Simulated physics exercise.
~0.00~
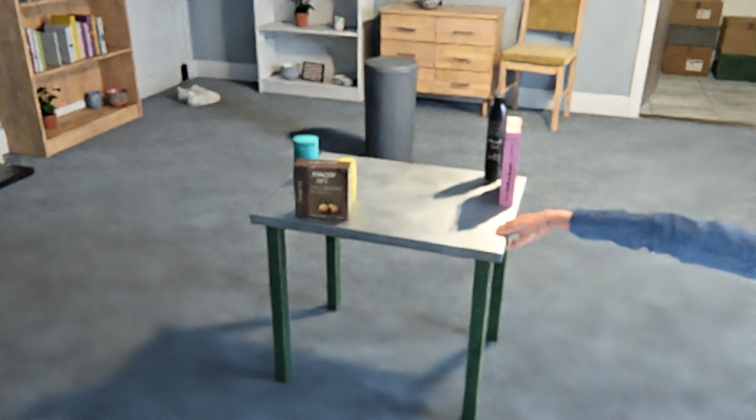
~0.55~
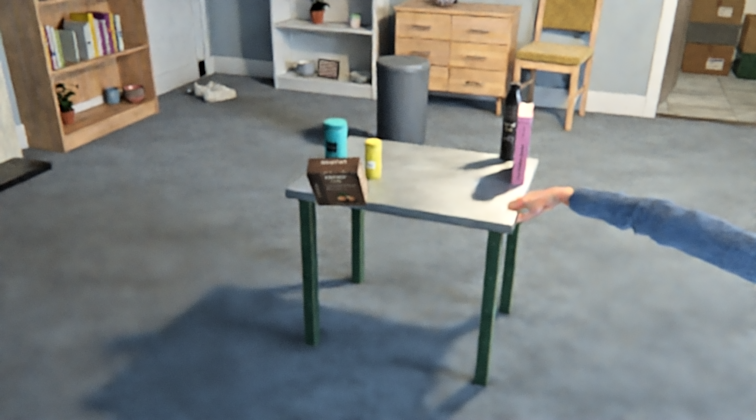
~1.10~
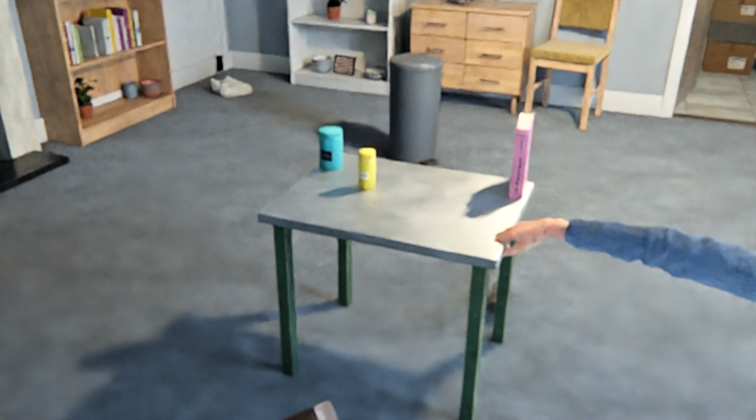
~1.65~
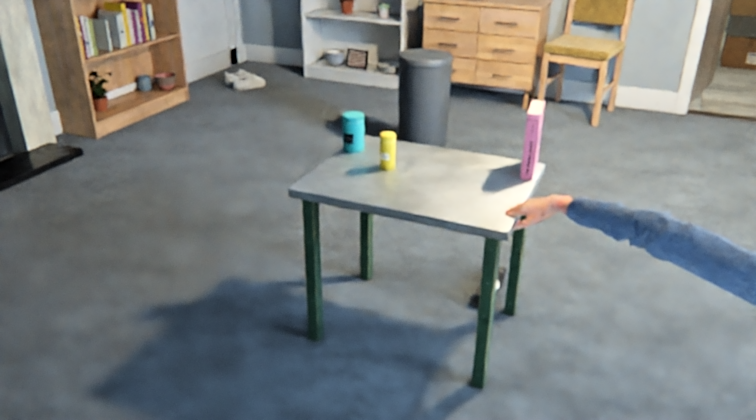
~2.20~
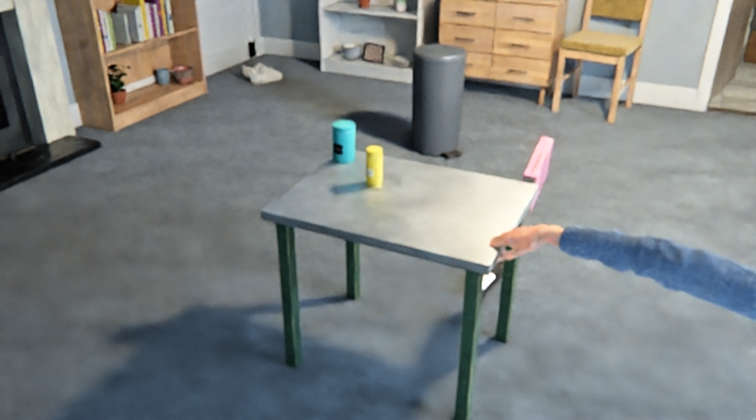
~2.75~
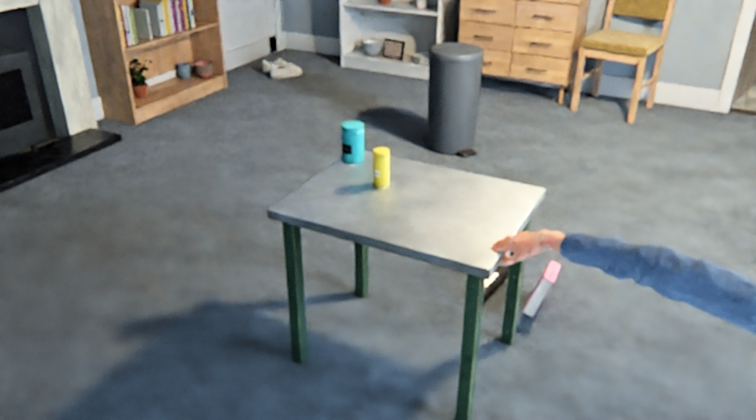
A hand in a blue sleeve jerked a small table back and forth, sending a brown packet and a black bottle off it, and then a pink book toppled off too, leaving a turquoise jar and a yellow shaker standing on top.
